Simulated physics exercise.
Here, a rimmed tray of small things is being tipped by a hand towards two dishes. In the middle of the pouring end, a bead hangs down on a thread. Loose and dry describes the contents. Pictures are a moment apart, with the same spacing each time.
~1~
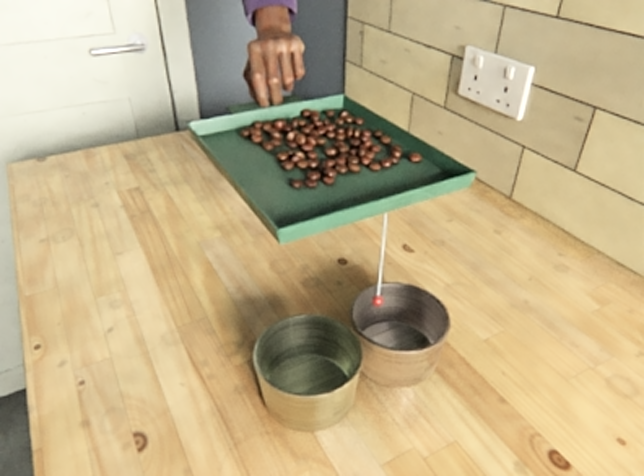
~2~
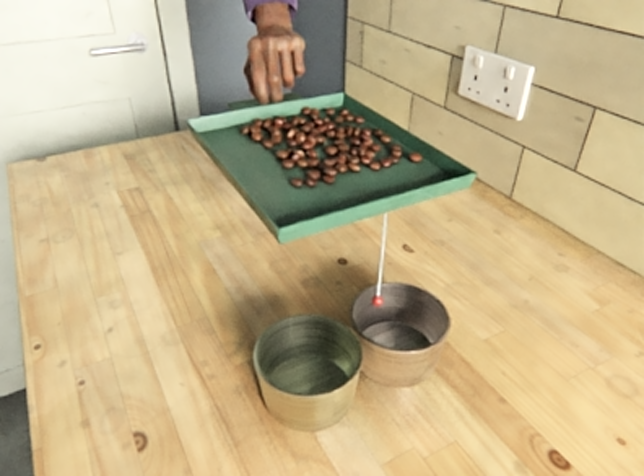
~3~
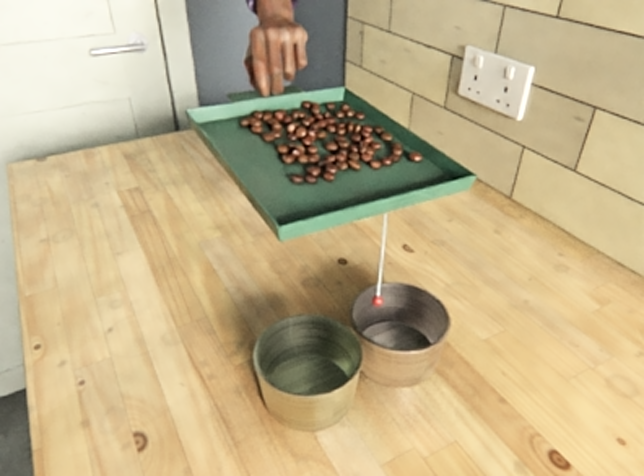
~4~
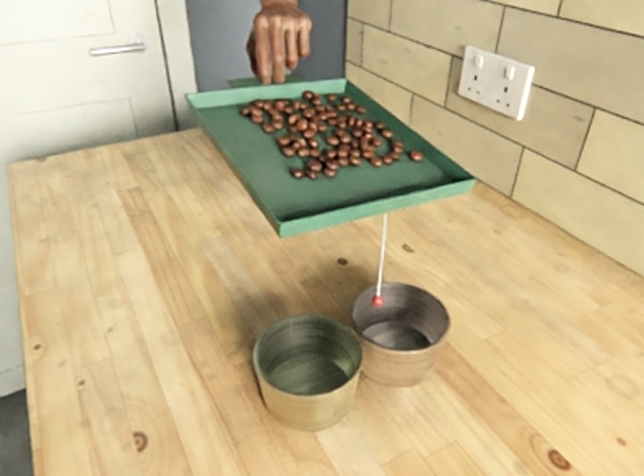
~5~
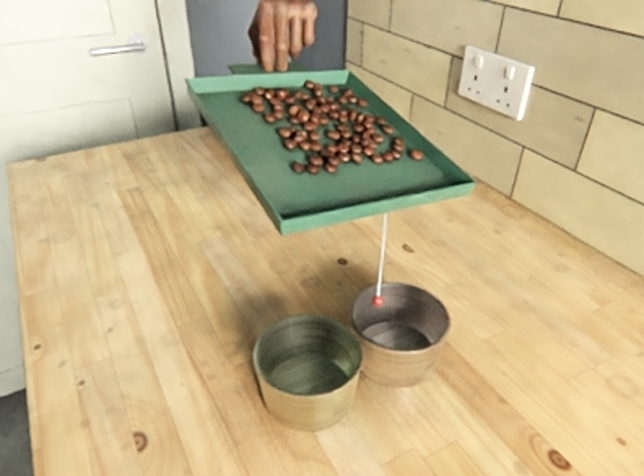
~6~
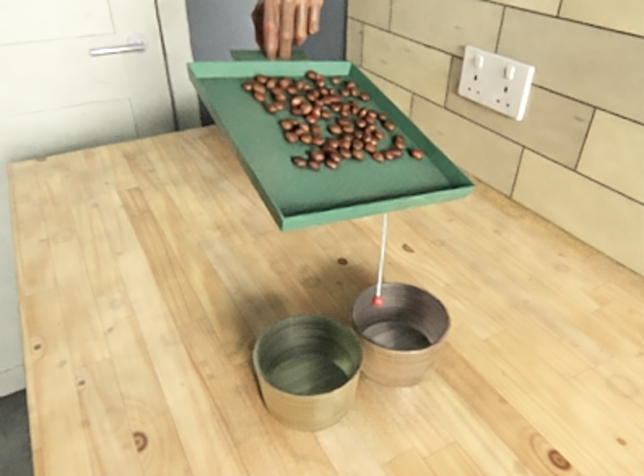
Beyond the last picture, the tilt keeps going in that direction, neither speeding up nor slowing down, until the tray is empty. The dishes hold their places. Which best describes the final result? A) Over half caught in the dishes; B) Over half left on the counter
Over half left on the counter.
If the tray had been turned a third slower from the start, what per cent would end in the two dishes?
Close to 10 per cent.
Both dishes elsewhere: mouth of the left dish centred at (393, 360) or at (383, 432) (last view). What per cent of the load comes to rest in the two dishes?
Around 20 % followed by around 0 %.
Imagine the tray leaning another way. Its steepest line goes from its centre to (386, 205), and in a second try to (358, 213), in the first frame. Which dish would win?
So, first the right-side one, then the left-side one.
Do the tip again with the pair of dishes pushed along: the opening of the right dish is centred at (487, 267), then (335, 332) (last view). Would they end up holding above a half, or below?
So that's a greater portion the first time round, a lesser portion the second.
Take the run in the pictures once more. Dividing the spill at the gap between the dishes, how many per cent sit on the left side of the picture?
0 %, near enough.
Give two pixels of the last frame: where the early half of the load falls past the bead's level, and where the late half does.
First part (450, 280), rest (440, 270).
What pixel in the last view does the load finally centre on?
Somewhere around (444, 327) in the final view.
Shortly afterwards, tray tipped steeply; all but a few on the tray; only a few outside both; a little in the air.
Next, tray tipped past a quarter turn; near a quarter on the tray; near a quarter in the right dish; near half outside both; a little in the air.
Some moments later, tray tipped past a quarter turn; near a quarter in the right dish; the bulk outside both.
In the end, tray tipped past a quarter turn; none at all in the left dish; near a quarter in the right dish; the bulk outside both.
